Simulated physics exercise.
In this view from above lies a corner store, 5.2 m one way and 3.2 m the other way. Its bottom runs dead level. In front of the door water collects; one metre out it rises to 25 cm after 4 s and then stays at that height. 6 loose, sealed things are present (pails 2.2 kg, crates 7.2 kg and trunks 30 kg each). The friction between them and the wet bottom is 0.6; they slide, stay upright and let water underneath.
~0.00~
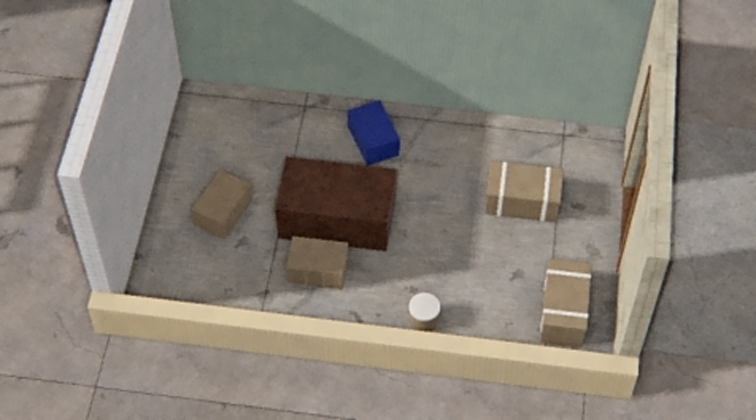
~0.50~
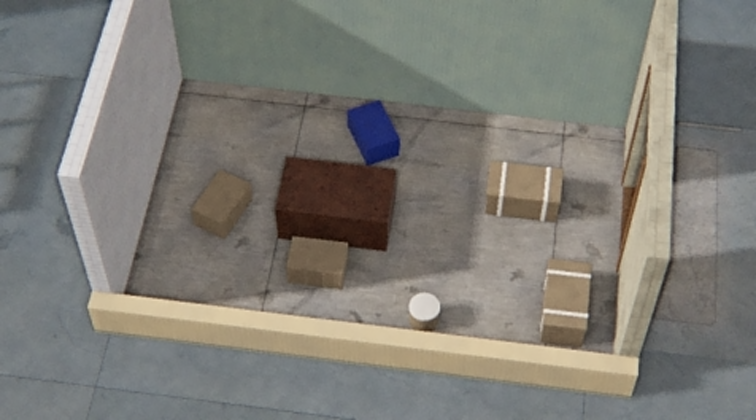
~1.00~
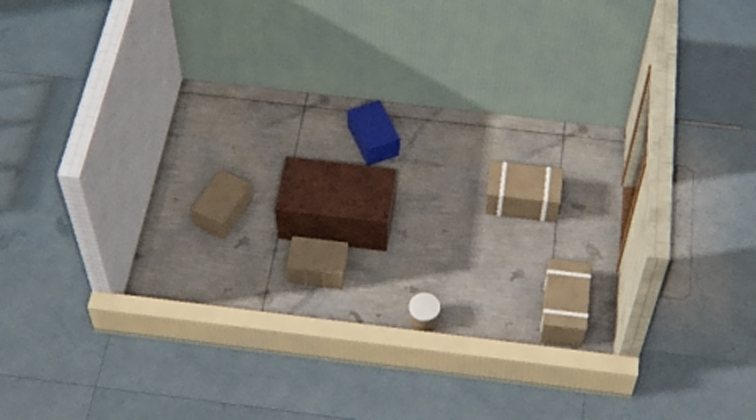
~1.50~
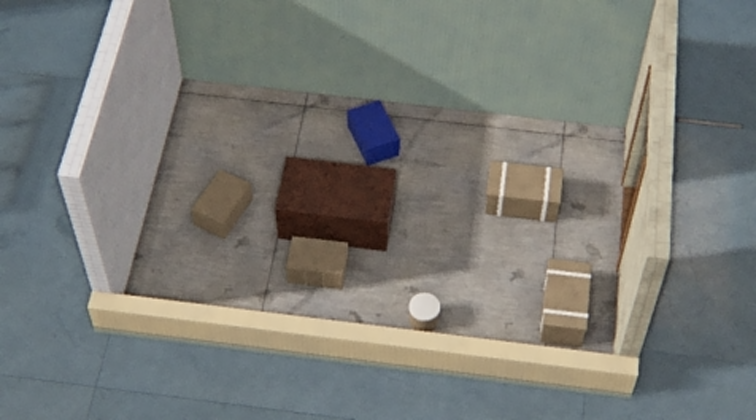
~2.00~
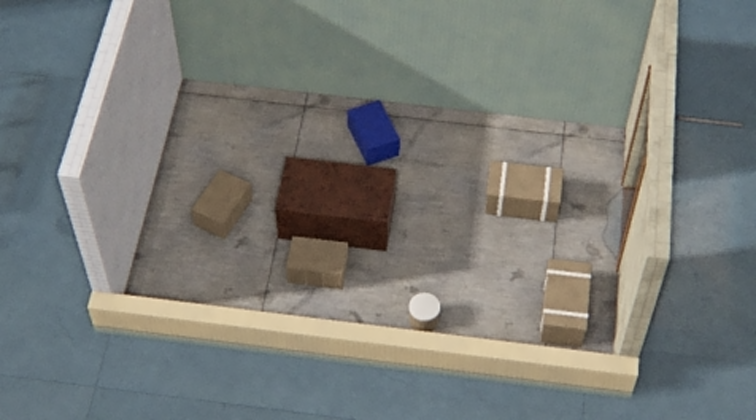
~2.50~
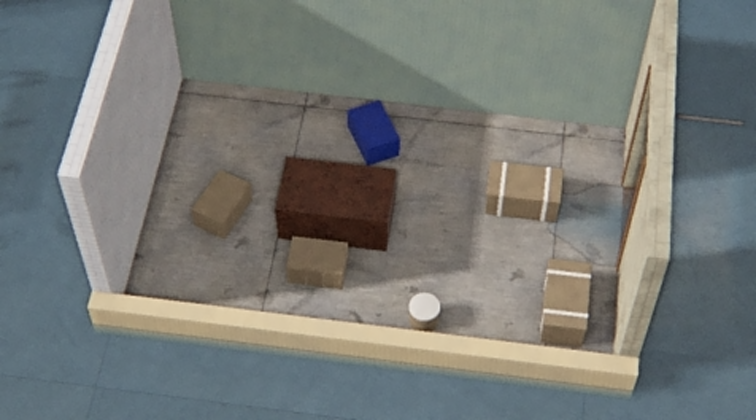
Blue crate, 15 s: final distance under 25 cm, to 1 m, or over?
Over.
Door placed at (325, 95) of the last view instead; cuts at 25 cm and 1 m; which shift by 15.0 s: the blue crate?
Result for the blue crate: Large displacement.
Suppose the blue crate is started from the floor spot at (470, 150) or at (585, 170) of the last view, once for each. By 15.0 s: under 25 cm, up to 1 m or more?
I'd expect it to get swept far off the first time and to get swept far off the second time.
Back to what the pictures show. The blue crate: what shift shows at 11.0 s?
Displacement by then near 140 cm.
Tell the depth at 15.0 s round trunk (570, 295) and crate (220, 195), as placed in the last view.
About 11 and 16 cm.
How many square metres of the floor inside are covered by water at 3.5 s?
Roughly 3.0 m2.
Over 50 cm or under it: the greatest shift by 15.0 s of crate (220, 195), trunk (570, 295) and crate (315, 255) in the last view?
Result, in order: Bigger / not bigger / bigger.
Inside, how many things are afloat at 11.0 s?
That would be 5 of them.
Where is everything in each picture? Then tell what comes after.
The first frame shows the blue crate at (373, 125), on the bottom; water covers 0.0 m2; 0 of 6 have shifted.
The second frame shows the blue crate at (373, 125), on the bottom; water covers 0.0 m2; 0 of 6 have shifted.
The third frame shows the blue crate at (373, 125), on the bottom; water covers 0.0 m2; 0 of 6 have shifted.
The fourth frame shows the blue crate at (373, 125), on the bottom; 0.0 m2 under water; 0 of 6 have shifted.
The fifth frame shows the blue crate at (373, 125), on the bottom; 0.1 m2 under water; 0 of 6 have shifted.
The sixth frame shows the blue crate at (373, 125) rests on the ground; water covers 0.6 m2; 0 of 6 have shifted.
After 3.5 s the blue crate is near (373, 125), 0.0 m from its start, aground; 0 afloat.
After 6.8 s the blue crate is near (307, 146), 0.8 m from its start, aground; 1 afloat.
After 11.0 s the blue crate is near (257, 117), 1.3 m from its start, afloat; 5 afloat.
After 15.0 s the blue crate is near (244, 208), 1.9 m from its start, afloat; 6 afloat.
